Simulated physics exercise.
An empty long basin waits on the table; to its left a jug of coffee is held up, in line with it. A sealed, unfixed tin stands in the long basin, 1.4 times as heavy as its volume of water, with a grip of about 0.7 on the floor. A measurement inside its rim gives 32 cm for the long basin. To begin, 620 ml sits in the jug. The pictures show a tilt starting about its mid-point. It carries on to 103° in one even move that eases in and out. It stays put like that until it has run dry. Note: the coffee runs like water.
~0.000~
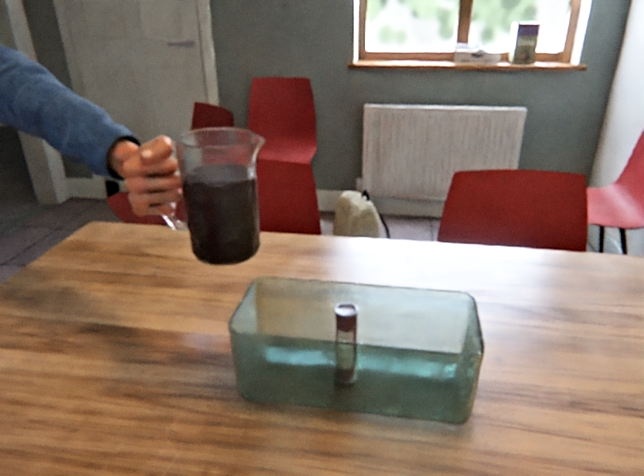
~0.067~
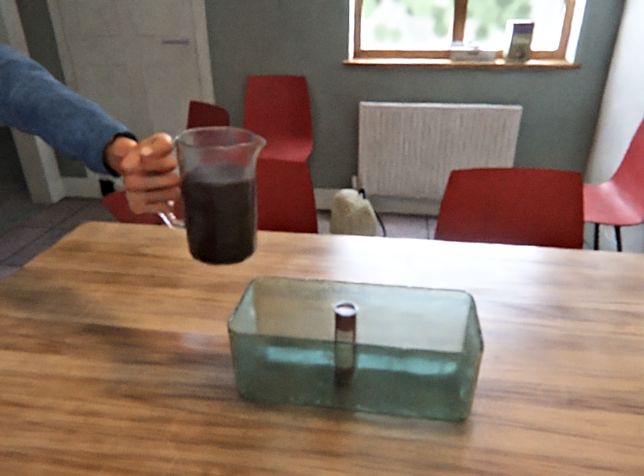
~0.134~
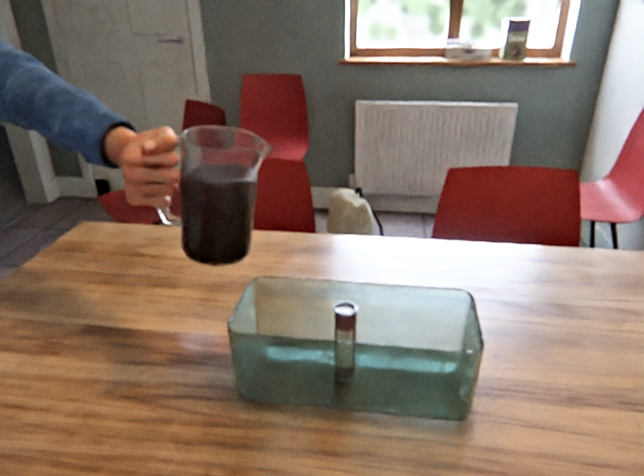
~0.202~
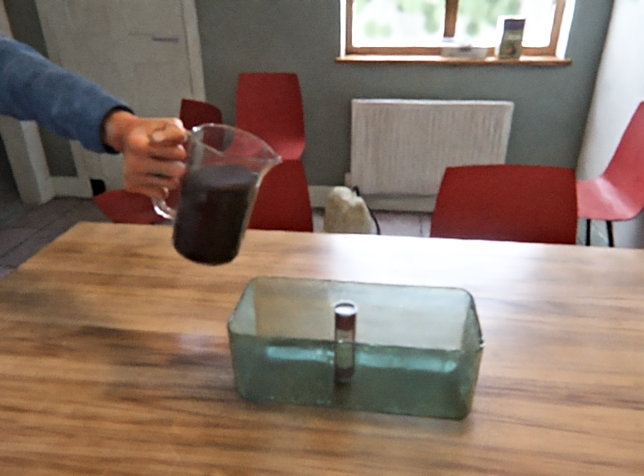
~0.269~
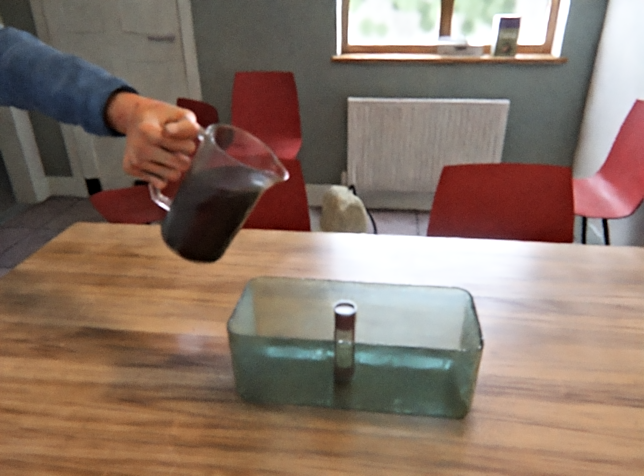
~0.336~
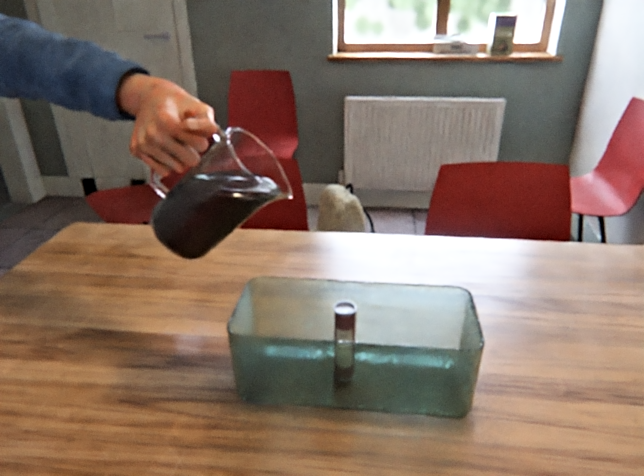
A hand holds a jug of dark coffee upright, then tilts it steadily rightward.
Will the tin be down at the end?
Yes.
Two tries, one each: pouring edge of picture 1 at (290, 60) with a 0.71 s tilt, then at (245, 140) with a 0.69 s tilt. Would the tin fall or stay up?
First it stays up; then it topples.
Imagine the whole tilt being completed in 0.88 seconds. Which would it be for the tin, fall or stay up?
The tin tips over.
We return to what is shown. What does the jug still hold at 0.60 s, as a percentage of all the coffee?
74 %.
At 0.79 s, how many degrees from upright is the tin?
Roughly 15°.
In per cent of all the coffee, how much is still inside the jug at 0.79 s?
30 in a hundred, give or take.
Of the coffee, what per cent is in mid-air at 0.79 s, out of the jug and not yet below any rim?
Estimate: About 22 in a hundred.
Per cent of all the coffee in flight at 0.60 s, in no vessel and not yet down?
20 %.
By 0.60 s the tilt is 97° and 74 per cent is still to pour; the tin stands where it began.
By 0.79 s the tilt is 103° and 30 per cent is still to pour; the tin leans 14°.
By 0.99 s the tilt is 103° and 8 per cent is still to pour; the tin lies on its side.
By 1.21 s the tilt is 103° and 1 per cent is still to pour; the tin lies on its side.
At rest the tin lies on its side.
